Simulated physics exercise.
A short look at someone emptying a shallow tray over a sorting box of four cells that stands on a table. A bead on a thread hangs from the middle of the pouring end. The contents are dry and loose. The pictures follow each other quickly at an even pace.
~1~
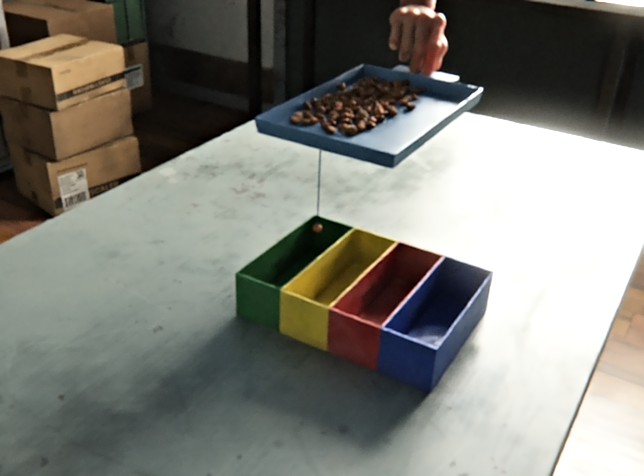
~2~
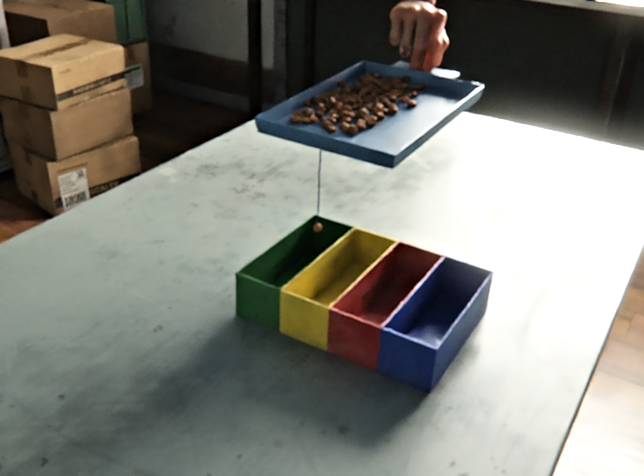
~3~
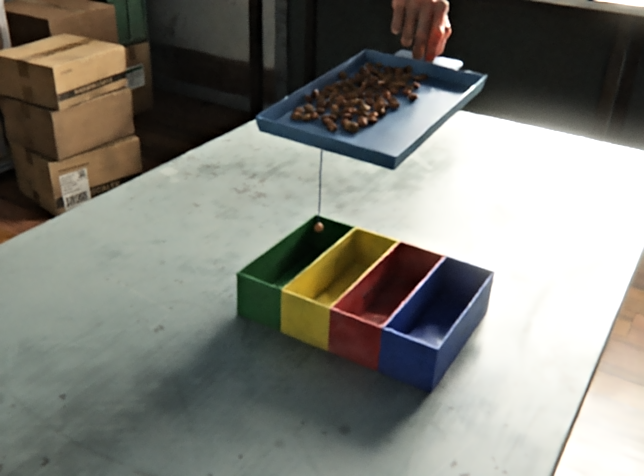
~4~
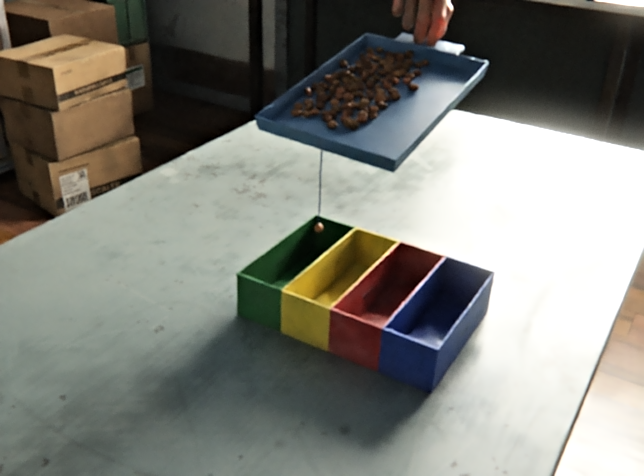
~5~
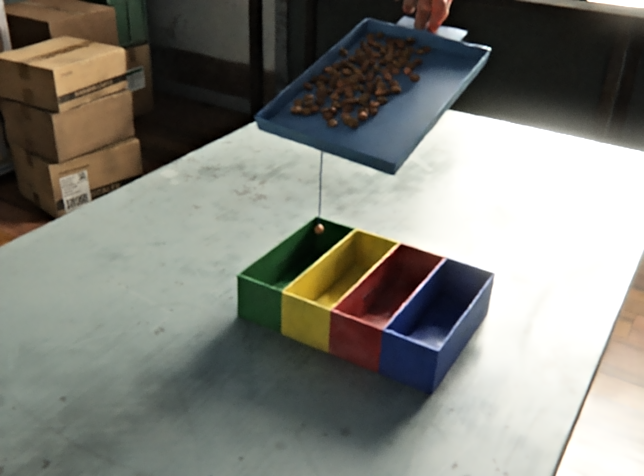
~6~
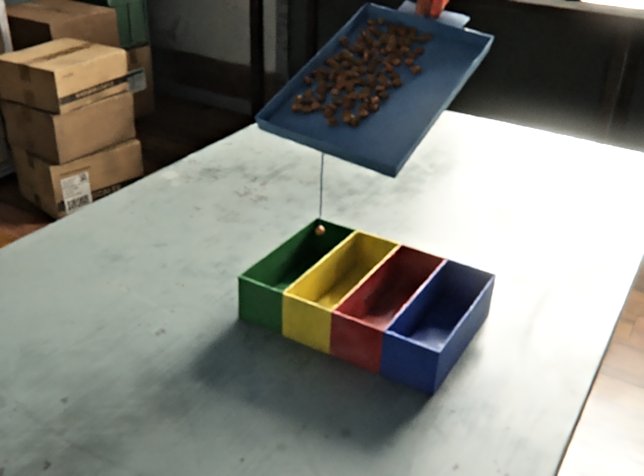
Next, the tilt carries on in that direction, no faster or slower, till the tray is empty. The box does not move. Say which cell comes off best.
Most goes to the yellow cell.
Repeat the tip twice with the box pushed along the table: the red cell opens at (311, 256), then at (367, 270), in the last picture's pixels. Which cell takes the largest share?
The first try: The cell in blue. The second: The red one.
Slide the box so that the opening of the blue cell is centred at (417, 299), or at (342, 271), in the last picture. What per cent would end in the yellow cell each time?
The first gives 40 %, the second 0 %.
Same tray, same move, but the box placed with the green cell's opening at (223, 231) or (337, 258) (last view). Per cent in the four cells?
First some 80, then 80 per cent.
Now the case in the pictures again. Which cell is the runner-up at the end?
The runner-up: The cell in red.
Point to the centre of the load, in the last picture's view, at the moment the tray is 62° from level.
Close to (349, 142).
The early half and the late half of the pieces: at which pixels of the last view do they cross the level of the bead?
The first part at (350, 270); the rest at (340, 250).
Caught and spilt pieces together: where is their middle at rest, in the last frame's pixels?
Around (336, 316).
Shortly afterwards, tray tipped steeply; all but a few on the tray; a little falling or outside the box.
Next, tray tipped right over; near a third on the tray; near a third in the yellow cell; near a quarter in the red cell; a little in the green cell; a little falling or outside the box.
Some moments later, tray tipped past a quarter turn; near half in the yellow cell; near a quarter in the red cell; near a quarter in the green cell; a little falling or outside the box.
In the end, tray tipped past a quarter turn; near half in the yellow cell; near a quarter in the red cell; near a quarter in the green cell; none at all in the blue cell; a little outside the box.
